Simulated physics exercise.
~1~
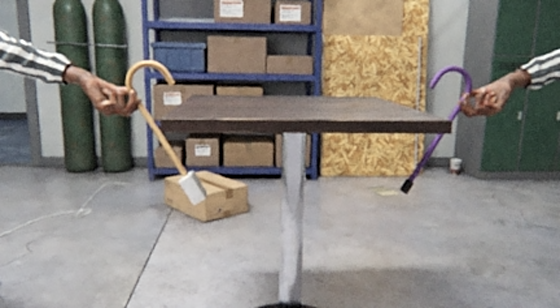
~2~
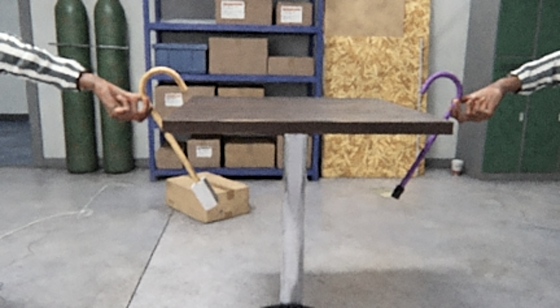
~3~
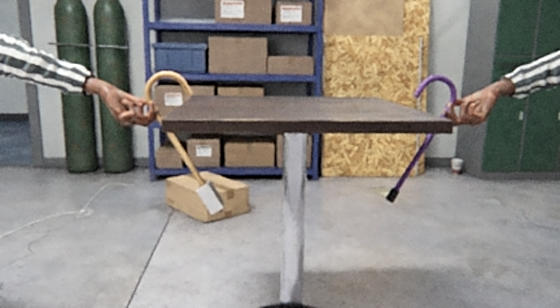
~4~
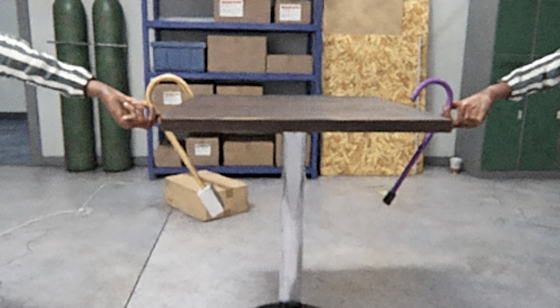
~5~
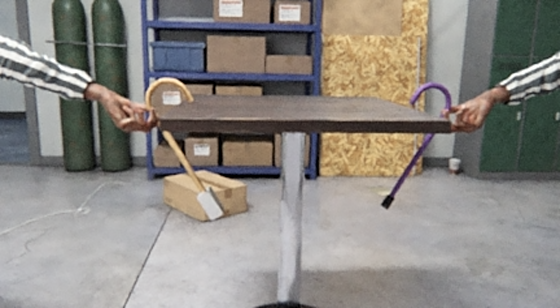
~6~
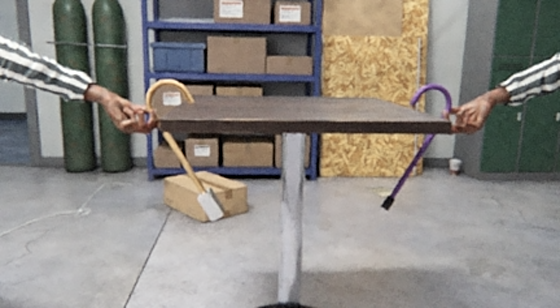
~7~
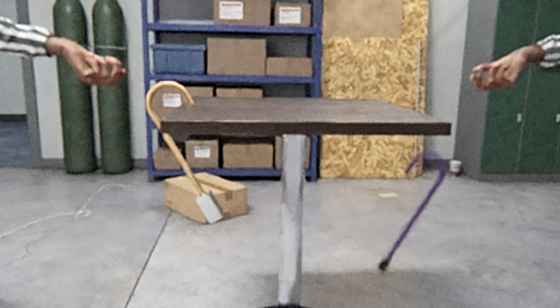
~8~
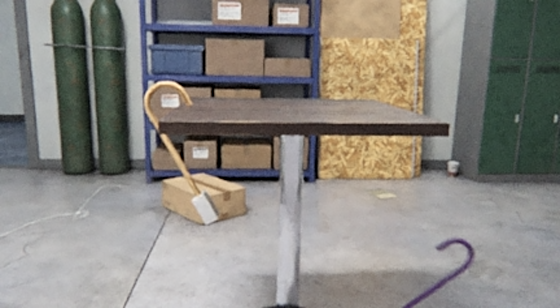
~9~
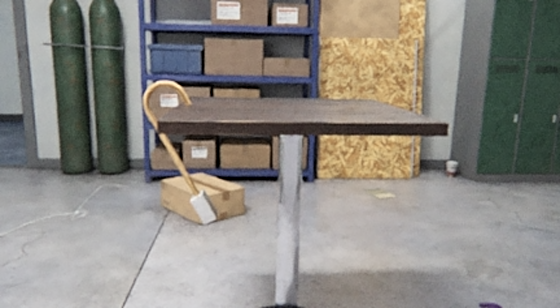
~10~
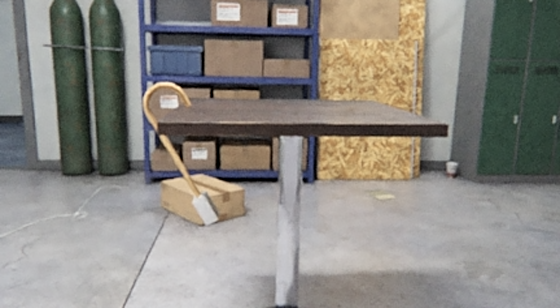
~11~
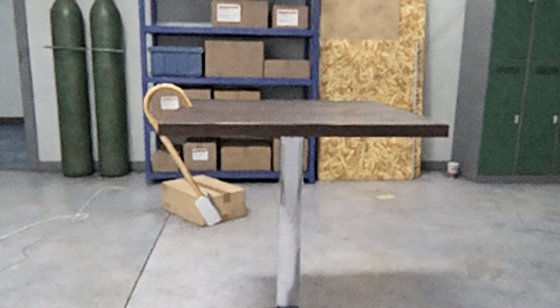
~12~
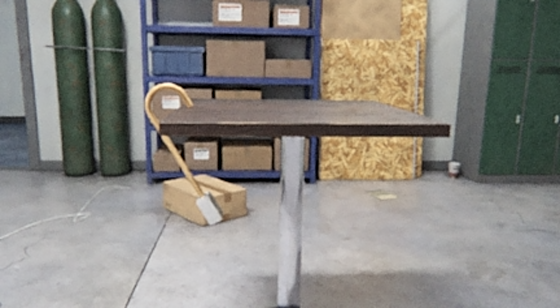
Two hands releasing curved-handled objects at opposite table edges, the purple cane falling to the floor while the wooden-handled brush stays hooked.
